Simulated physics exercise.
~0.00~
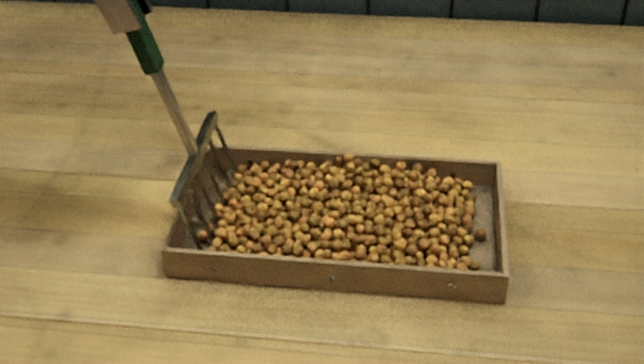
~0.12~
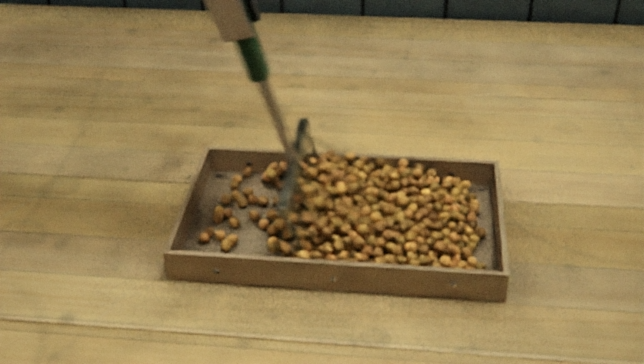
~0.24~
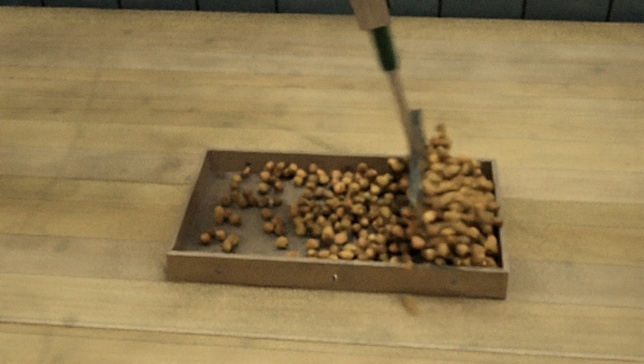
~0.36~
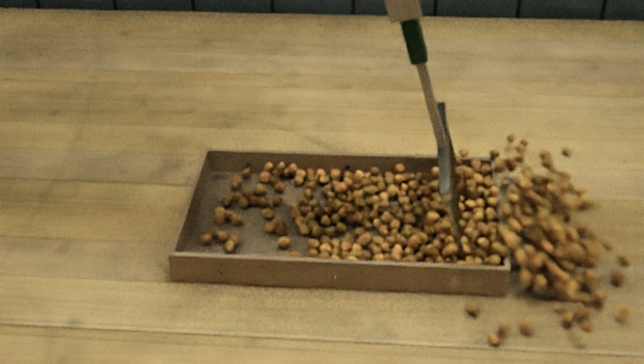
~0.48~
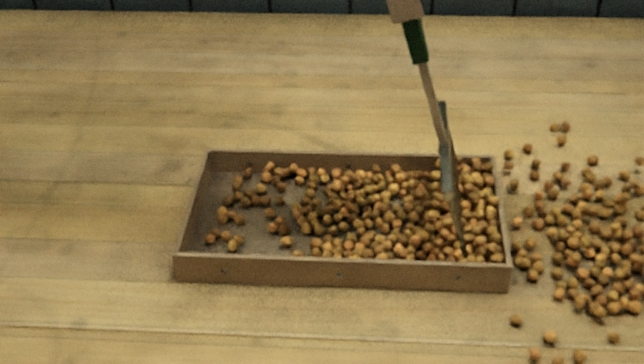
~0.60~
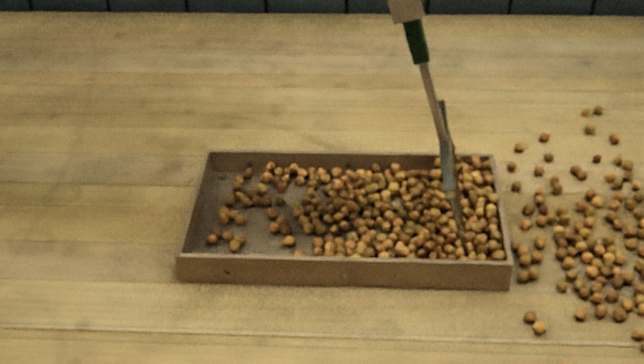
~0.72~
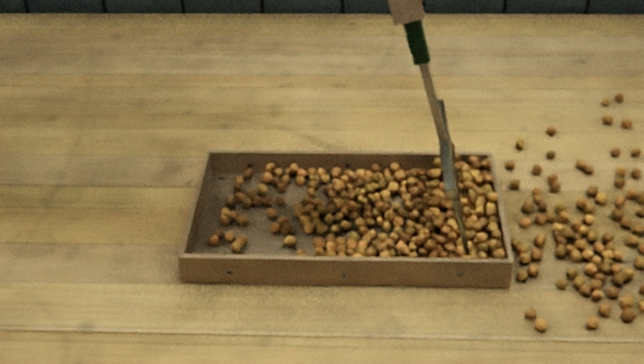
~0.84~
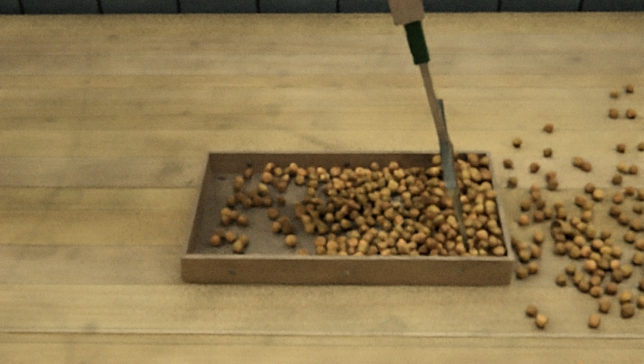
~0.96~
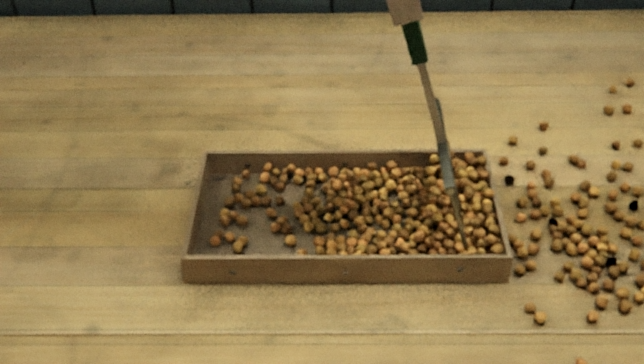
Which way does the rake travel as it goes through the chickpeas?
The rake moves to the right, going from the left end of the tray towards the right end.
